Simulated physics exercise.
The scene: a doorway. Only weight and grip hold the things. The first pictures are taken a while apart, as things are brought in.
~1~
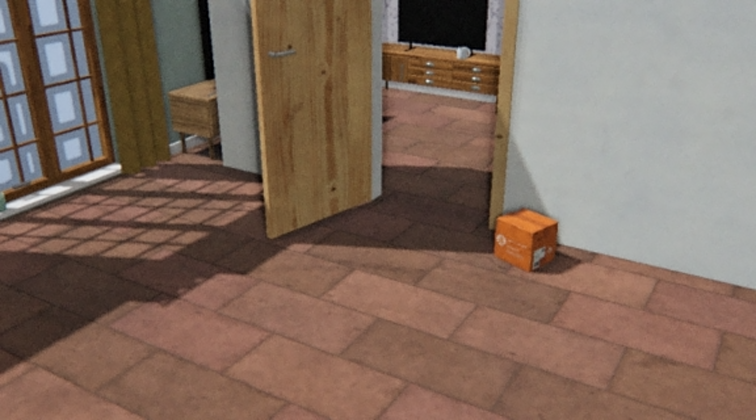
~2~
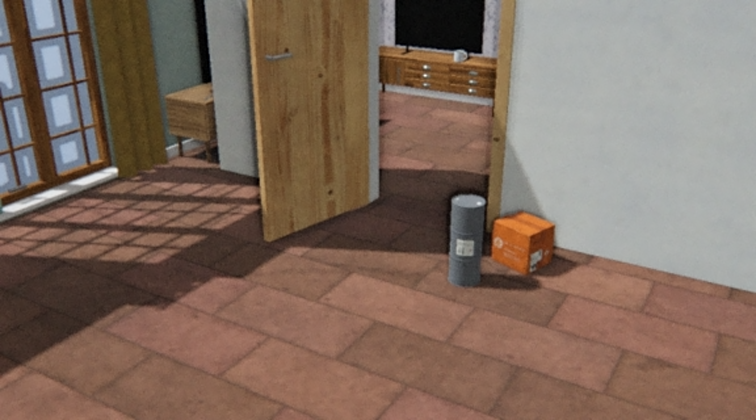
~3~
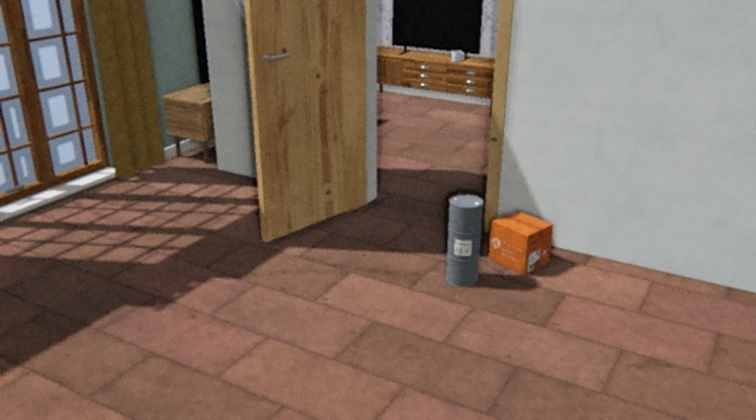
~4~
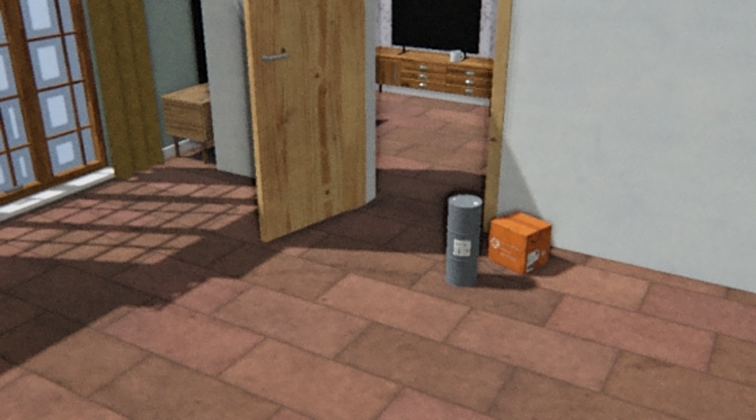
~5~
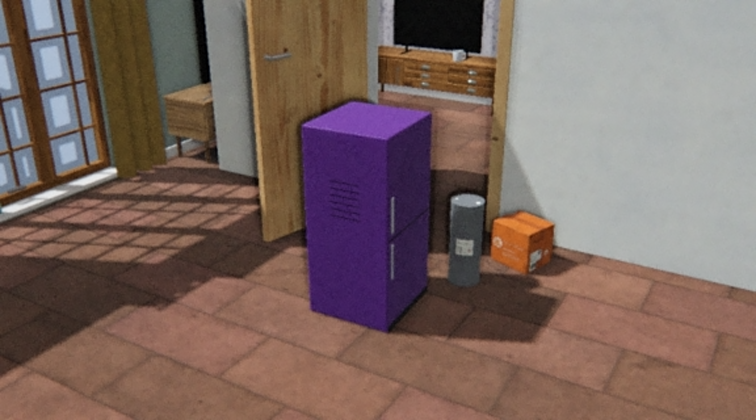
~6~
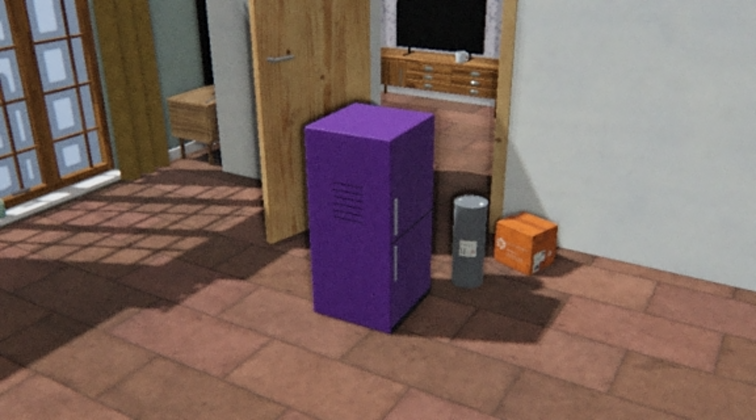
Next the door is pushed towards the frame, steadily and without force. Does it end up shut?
The door closes.
Then, 0.80 s after the last picture, door at 74°.
Then, 1.30 s after the last picture, door at 34°.
At rest, door at 0°; all 3 in place. Seen from the same camera at the end, purple appliance near (372, 216).
